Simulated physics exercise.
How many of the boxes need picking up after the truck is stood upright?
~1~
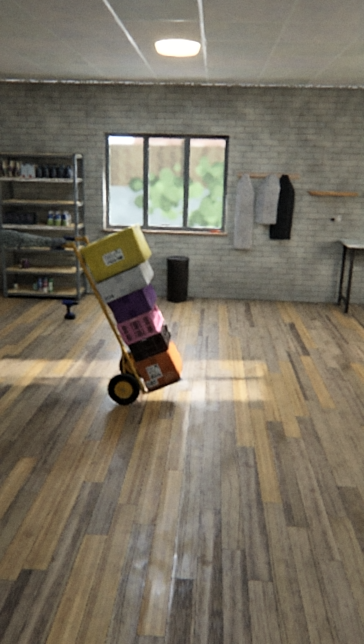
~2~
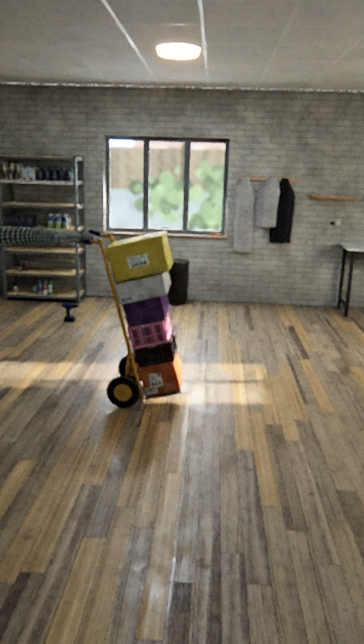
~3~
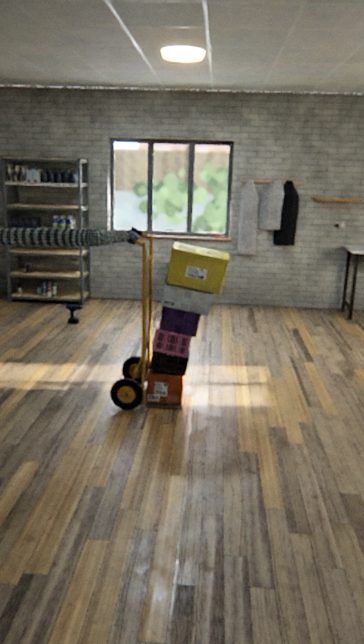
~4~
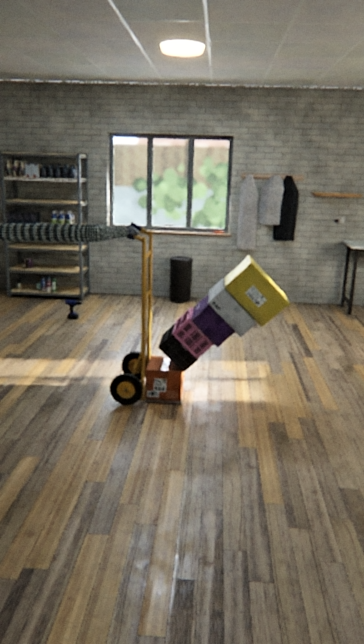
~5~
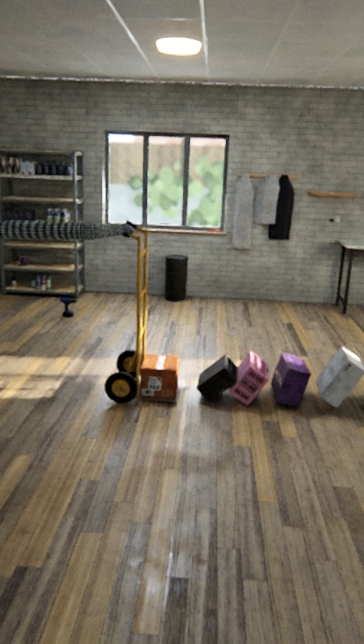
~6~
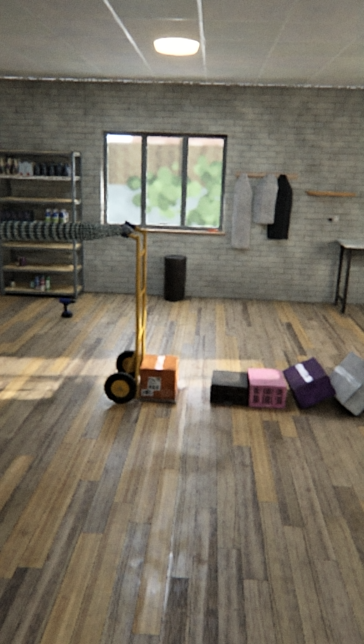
At least three need picking up, as the boxes above the orange one have toppled off to the right and lie on the floor.
